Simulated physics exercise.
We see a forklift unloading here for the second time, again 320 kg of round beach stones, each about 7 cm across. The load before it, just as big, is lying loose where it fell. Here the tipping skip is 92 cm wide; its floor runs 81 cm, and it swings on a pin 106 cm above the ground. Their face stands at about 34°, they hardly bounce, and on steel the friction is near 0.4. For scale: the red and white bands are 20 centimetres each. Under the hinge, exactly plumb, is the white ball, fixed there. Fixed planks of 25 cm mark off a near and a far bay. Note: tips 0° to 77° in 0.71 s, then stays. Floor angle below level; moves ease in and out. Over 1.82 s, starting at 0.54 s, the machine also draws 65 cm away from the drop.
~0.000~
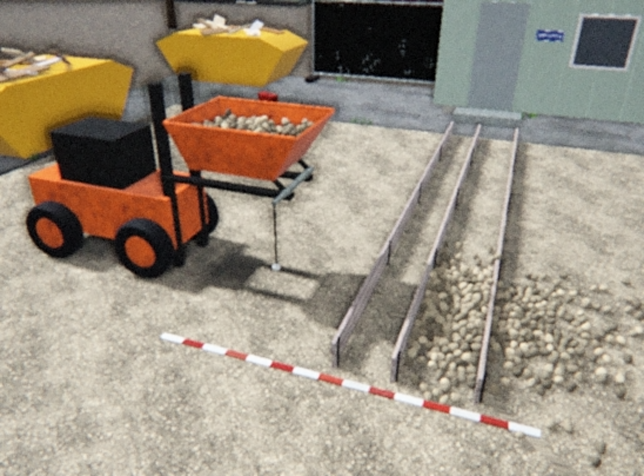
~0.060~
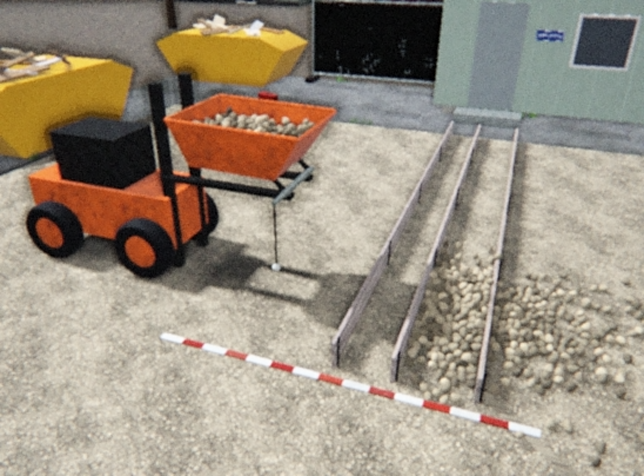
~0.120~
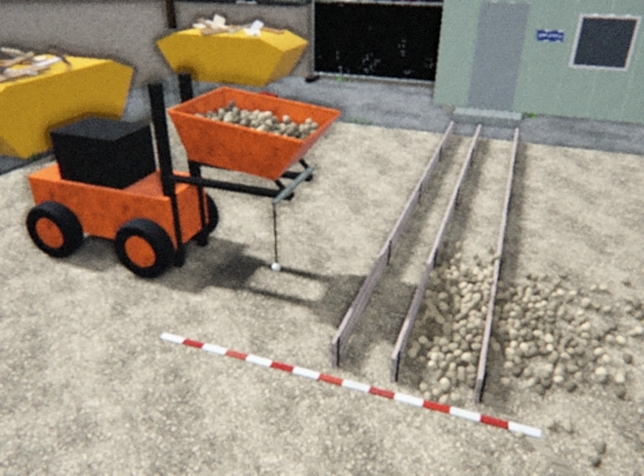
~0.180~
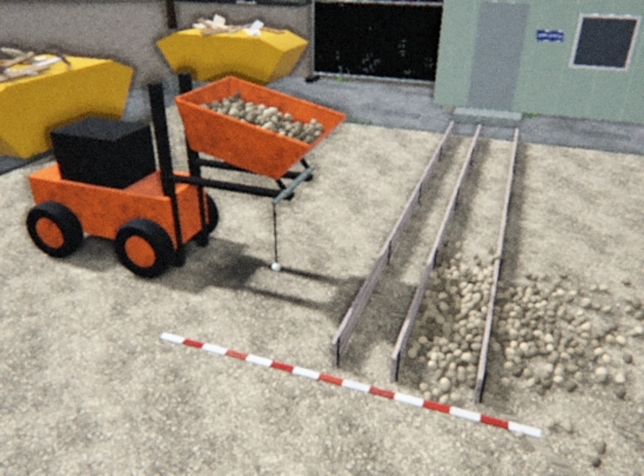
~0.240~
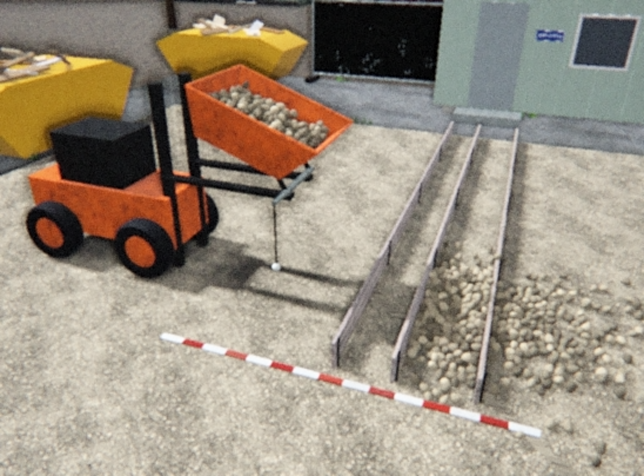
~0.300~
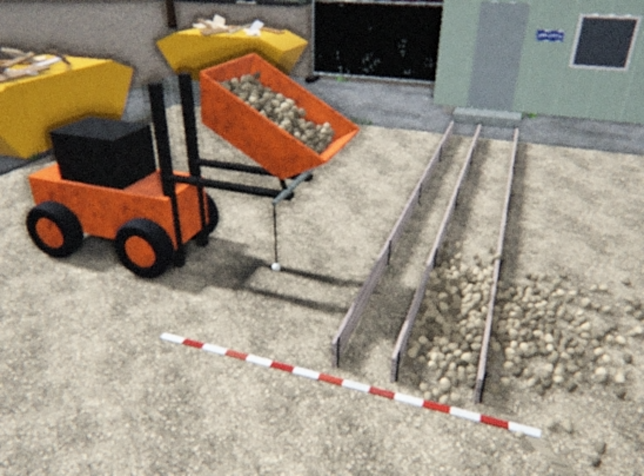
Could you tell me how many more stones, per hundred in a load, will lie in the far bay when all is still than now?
Roughly 41 more in each hundred.
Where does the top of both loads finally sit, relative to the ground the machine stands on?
The top ends about 34 cm above the ground.
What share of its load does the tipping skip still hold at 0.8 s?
Some 85 %, roughly, is held.
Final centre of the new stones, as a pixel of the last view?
Around (413, 299).
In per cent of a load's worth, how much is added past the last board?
Close to 5 parts in a hundred.
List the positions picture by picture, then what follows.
The tipping skip is at 0°, its lip at (296, 139); the top of the load is at (253, 122). The earlier load is highest near (486, 292), 27 cm above ground level, 64 % in the far bay, 36 % past the last board, in the first frame.
Lip at (297, 140), floor tilted 2°, highest stones at (246, 121); the stones move at 0.5 m/s on average, in the second frame.
Lip at (302, 143), floor tilted 6°, highest stones at (232, 115); the stones move at 0.9 m/s on average, in the third frame.
Lip at (309, 147), floor tilted 12°, highest stones at (230, 105); the stones move at 1.2 m/s on average, in the fourth frame.
The tipping skip is at 21°, its lip at (317, 154); the top of the load is at (236, 94); the stones move at 1.6 m/s on average, in the fifth frame.
The tipping skip is at 30°, its lip at (325, 163); the top of the load is at (246, 83); the stones move at 1.6 m/s on average, in the sixth frame.
After 0.5 s the floor is at 65°; in per cent of one load, 100 in the tipping skip, 64 in the far bay, 36 past the last board; the foremost stones are past the picture's edge.
After 0.8 s the floor is at 77°; in per cent of one load, 85 in the tipping skip, 4 short of the bays, 11 in the near bay, 64 in the far bay, 36 past the last board; the foremost stones are past the picture's edge.
After 2.8 s the floor is at 77°; in per cent of one load, 0 in the tipping skip, 12 short of the bays, 43 in the near bay, 105 in the far bay, 40 past the last board; the foremost stones are past the picture's edge.
After 5.3 s the floor is at 77°; in per cent of one load, 0 in the tipping skip, 12 short of the bays, 43 in the near bay, 105 in the far bay, 40 past the last board; the foremost stones are past the picture's edge. Net gain in the far bay, 41.
